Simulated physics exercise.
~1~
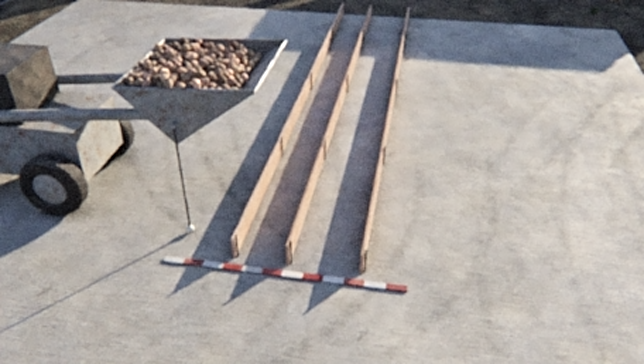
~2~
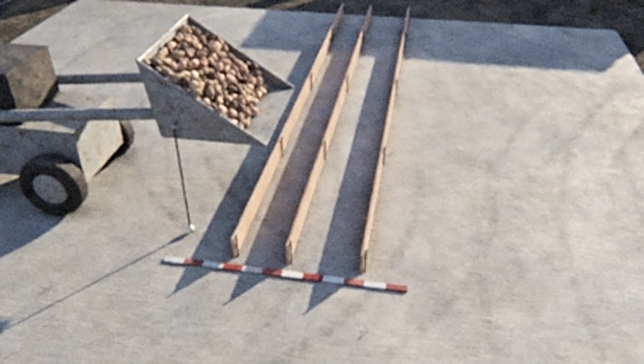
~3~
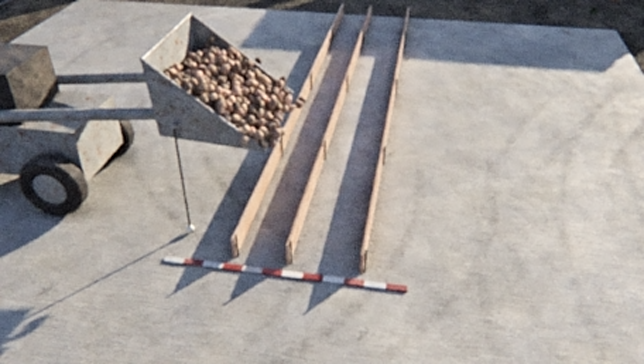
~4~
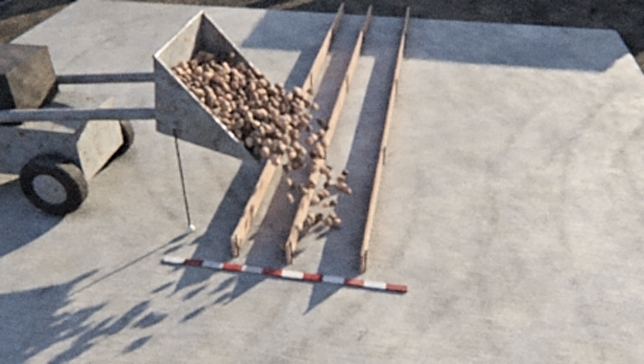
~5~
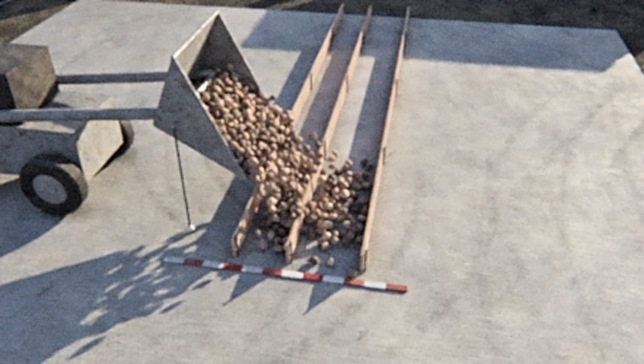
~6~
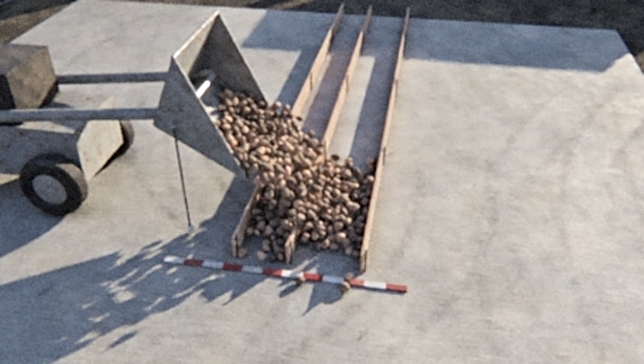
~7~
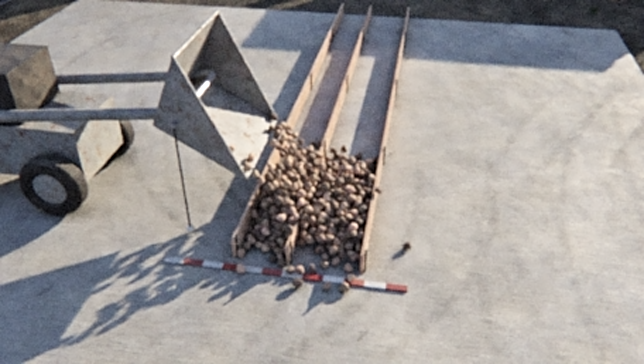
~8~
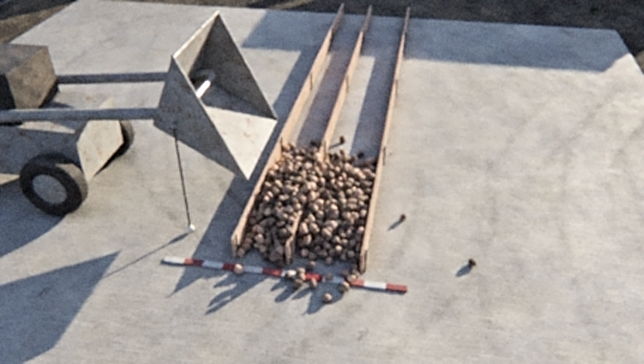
A grey bucket heaped with round brown stones juts from a loader at the left of a pale concrete slab, seen from above in low sunlight. To its right, three long wooden planks form two bays, with a red-and-white striped staff across their near ends. The bucket tips to the right, and the stones slide over its lip, pouring into the first bay and across the middle plank into the second. The bucket empties and stays tilted. The stones settle in a broad pile across both bays, with several spilled around the staff and a couple lying off to the right.
